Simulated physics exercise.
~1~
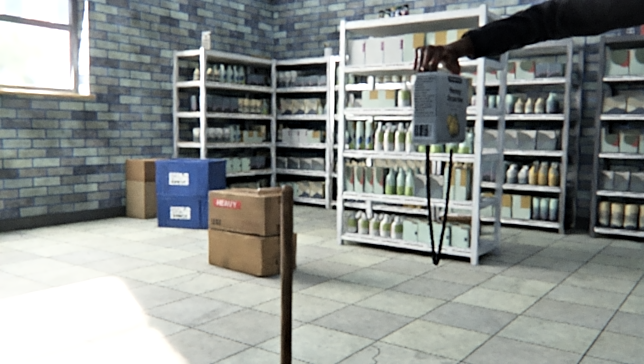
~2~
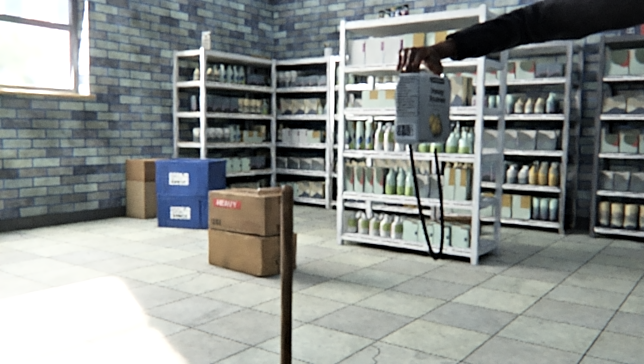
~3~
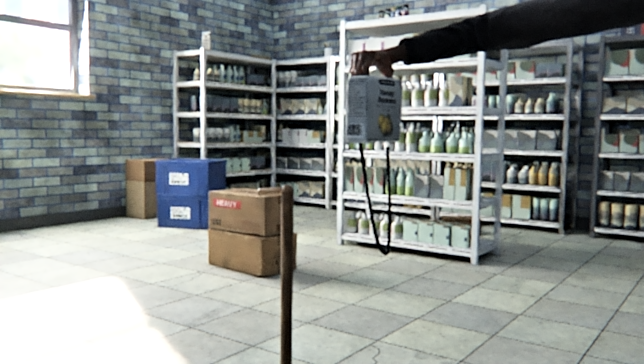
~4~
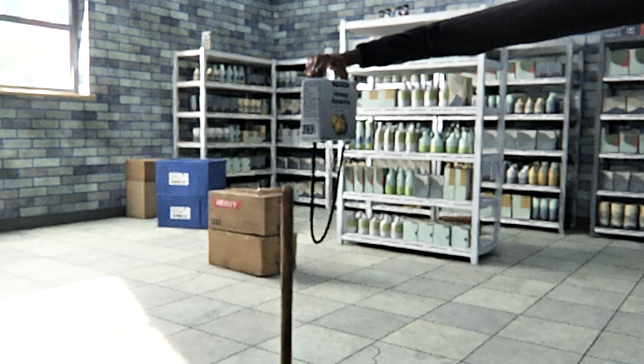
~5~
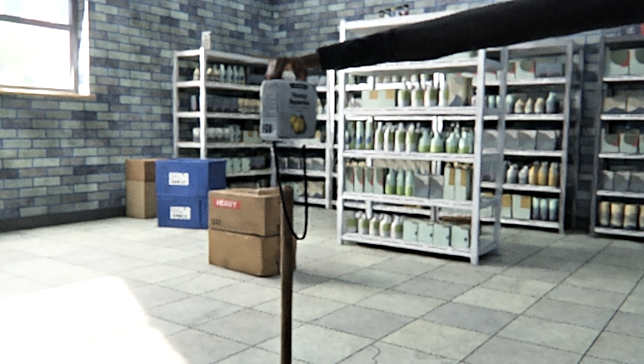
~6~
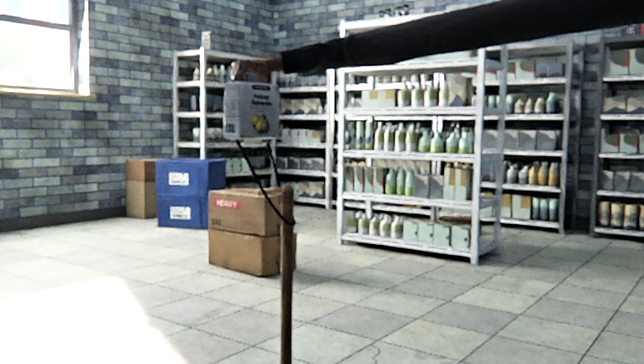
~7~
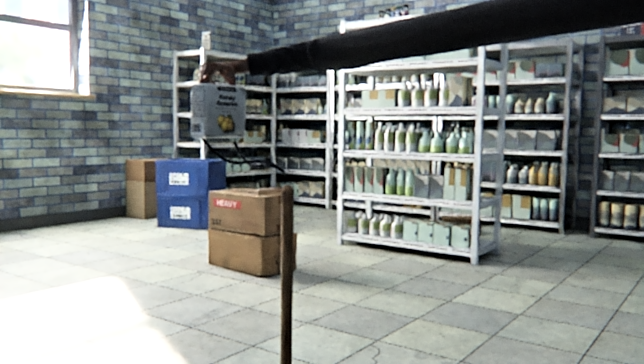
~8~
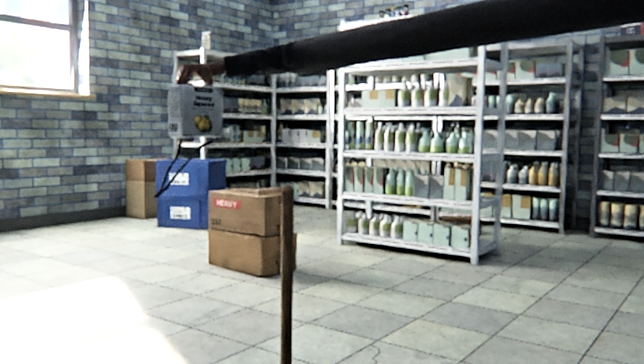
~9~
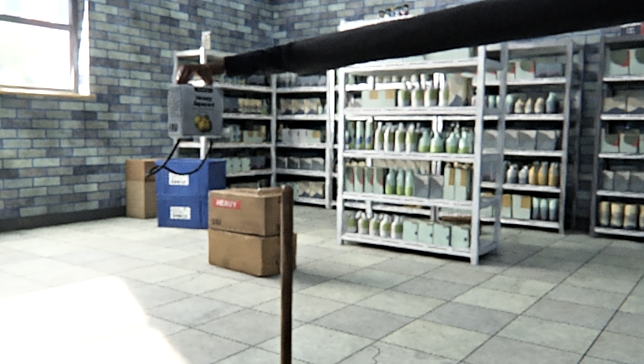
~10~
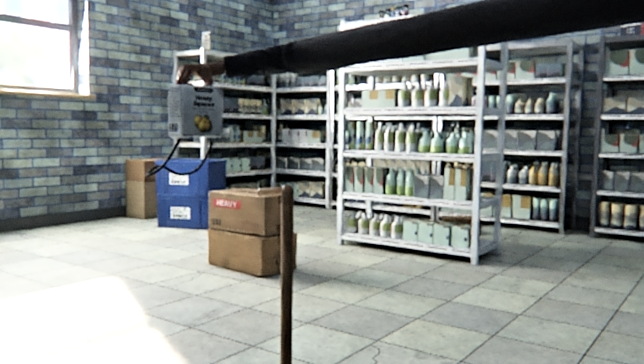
A pale grey-white pouch with a dark loop dangling beneath it hangs from a hand whose dark-sleeved arm reaches in from the upper right. The still view looks across a tiled storeroom with grey-blue brick walls, a bright window at left, white shelves of bottles and boxes behind, brown and blue boxes on the floor, and a thin brown post in the foreground. The arm carries the pouch steadily left, its loop swaying. Above the post, the loop trails close to the top, then comes past freely. The pouch stops left of the post, held still above the blue boxes.
